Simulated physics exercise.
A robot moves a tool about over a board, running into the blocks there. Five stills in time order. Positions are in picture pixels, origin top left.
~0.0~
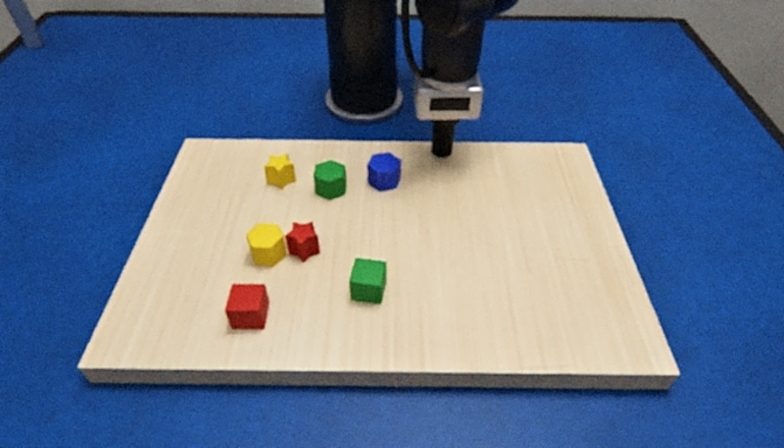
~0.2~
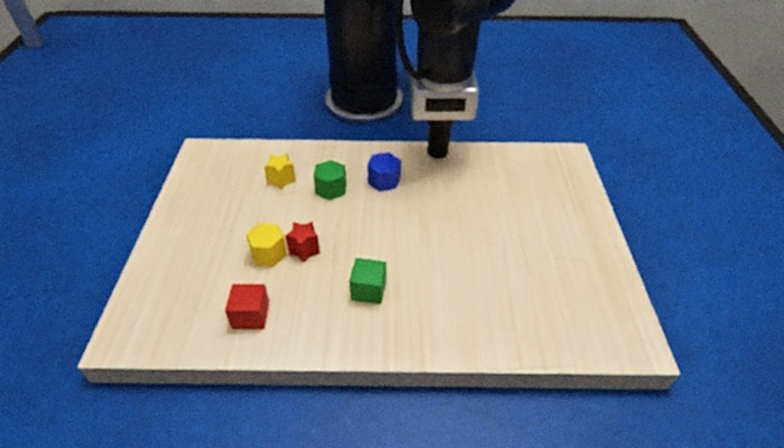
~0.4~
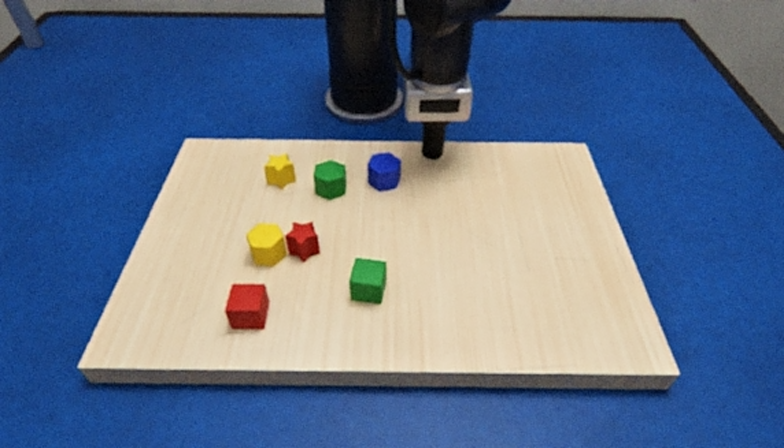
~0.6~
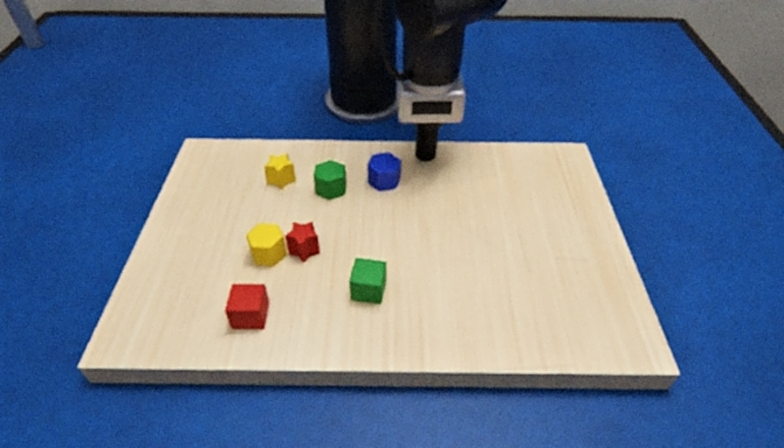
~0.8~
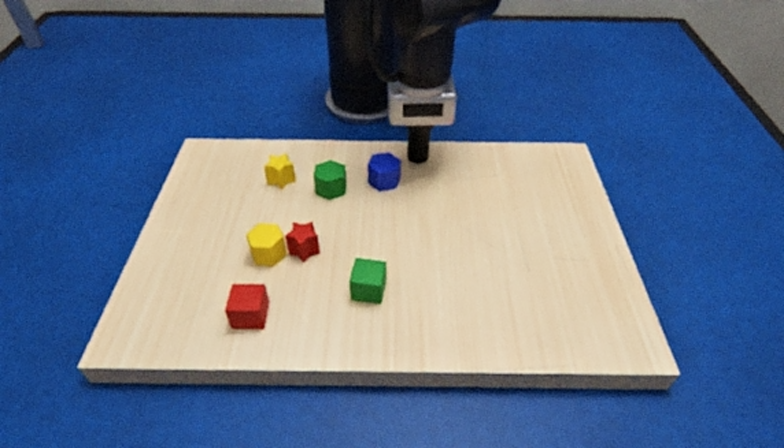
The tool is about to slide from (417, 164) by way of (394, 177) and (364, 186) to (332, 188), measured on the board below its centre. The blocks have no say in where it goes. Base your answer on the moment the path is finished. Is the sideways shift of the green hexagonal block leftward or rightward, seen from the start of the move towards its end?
Goes right.
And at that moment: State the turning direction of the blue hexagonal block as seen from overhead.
Prediction: Counterclockwise.
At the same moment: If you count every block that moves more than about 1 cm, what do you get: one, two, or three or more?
When the path ends, I think you'll find two blocks out of place by more than 1 cm.
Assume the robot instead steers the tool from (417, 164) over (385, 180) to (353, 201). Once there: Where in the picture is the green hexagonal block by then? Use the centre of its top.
At the end it should sit near (313, 171).
The first path, step by step. One third of the way, tool at (394, 171); blue hexagonal block at (371, 167).
Two thirds of the way, tool at (364, 179); green hexagonal block at (311, 172), turned 20° clockwise; blue hexagonal block at (340, 177).
At the end, tool at (331, 182); yellow star-shaped block at (276, 160); green hexagonal block at (289, 174), turned 30° clockwise; blue hexagonal block at (316, 186), turned 20° anticlockwise.
